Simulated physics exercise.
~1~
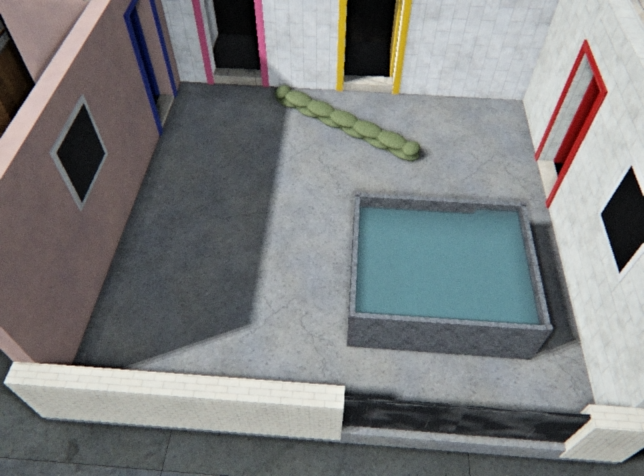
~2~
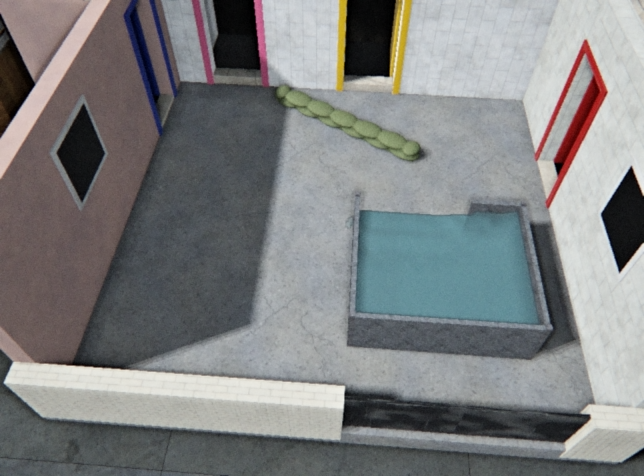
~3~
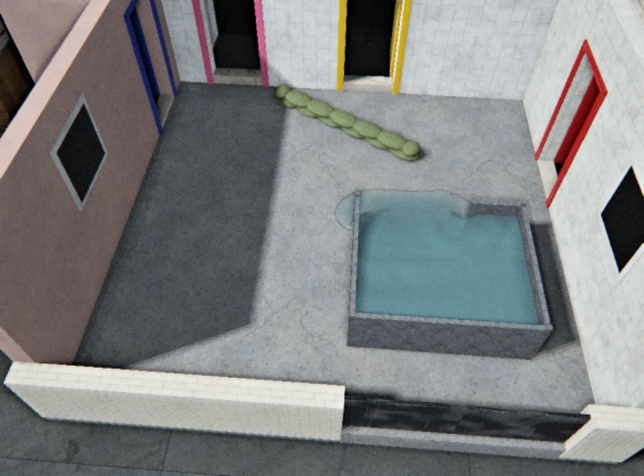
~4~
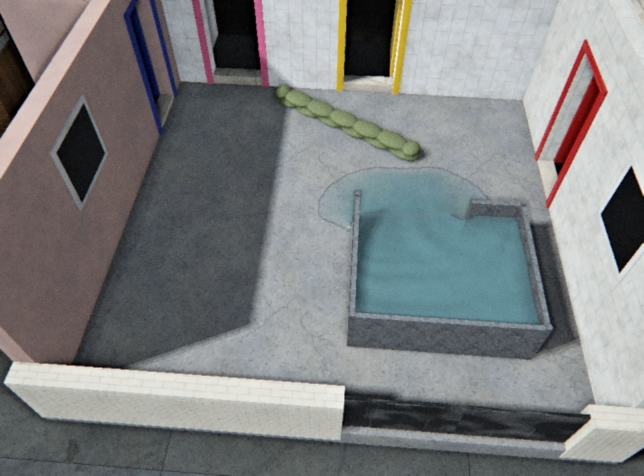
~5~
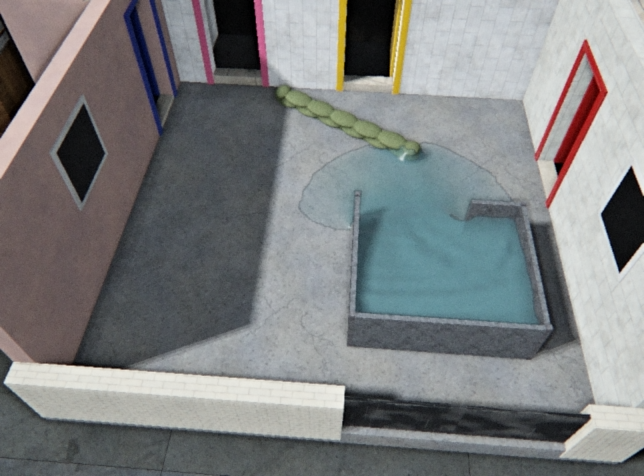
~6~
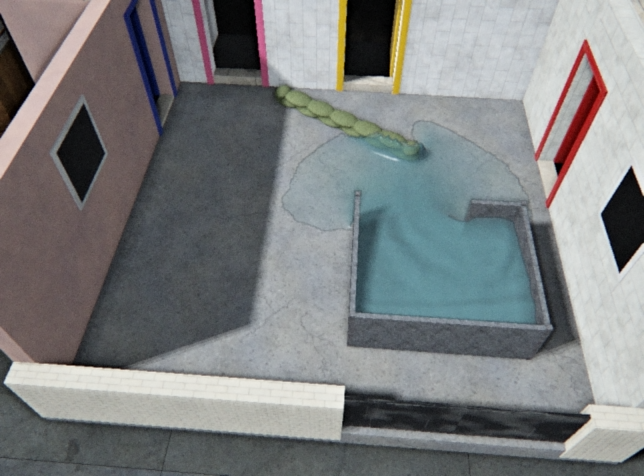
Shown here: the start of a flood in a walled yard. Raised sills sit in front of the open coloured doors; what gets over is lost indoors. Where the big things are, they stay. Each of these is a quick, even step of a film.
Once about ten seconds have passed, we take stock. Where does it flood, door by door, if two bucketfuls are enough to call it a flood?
At the pink door it does not flood; at the red door it floods; at the yellow door it does not flood; at the blue door it floods.
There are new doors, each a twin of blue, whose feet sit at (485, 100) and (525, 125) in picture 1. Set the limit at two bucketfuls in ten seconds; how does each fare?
In turn, the first comes in higher and the second comes in higher.
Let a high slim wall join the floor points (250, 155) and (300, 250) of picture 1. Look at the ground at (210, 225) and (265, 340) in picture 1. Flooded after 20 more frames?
As listed: No water, clear.
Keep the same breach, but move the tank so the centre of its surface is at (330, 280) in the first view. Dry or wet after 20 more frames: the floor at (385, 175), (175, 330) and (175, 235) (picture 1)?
Taking the three spots in that order, I'd say drenched, then spared, then spared.
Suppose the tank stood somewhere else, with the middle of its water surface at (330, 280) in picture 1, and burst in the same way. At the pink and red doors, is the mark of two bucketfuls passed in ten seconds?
From what I see, the pink one gets past it and the red one gets past it.
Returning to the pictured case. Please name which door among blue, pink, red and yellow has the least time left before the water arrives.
Call: The red one.
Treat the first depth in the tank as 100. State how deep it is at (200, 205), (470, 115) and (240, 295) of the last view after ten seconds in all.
Respectively near 6, 12 and 4 per cent.
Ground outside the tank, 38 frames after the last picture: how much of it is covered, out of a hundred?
Some 75 in a hundred.
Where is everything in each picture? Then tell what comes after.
Still water in the water tank at (443, 259), in the first picture.
Water pours out on the water tank's far side and has run to (354, 220), in the second picture.
The front is at a hidden place, out from the gap on the water tank's far side, in the third picture.
Water pours out on the water tank's far side and has run to (463, 183), in the fourth picture.
Water pours out on the water tank's far side and has run to (433, 147), in the fifth picture.
Water pours out on the water tank's far side and has run to (432, 125), in the sixth picture.
A moment on, water covers 35 % of the floor; the pink door not reached, the red door wet at the sill, nothing in, the yellow door not reached, the blue door not reached.
Next, water covers 45 % of the floor; the pink door wet at the sill, nothing in, the red door under two buckets in, the yellow door wet at the sill, nothing in, the blue door wet at the sill, nothing in.
Then, water covers 50 % of the floor; the pink door wet at the sill, nothing in, the red door under two buckets in, the yellow door wet at the sill, nothing in, the blue door far over two buckets in.
Later, water covers 75 % of the floor; the pink door wet at the sill, nothing in, the red door over two buckets in, the yellow door under two buckets in, the blue door far over two buckets in.
In the end, water covers 95 % of the floor; the pink door wet at the sill, nothing in, the red door far over two buckets in, the yellow door under two buckets in, the blue door far over two buckets in.
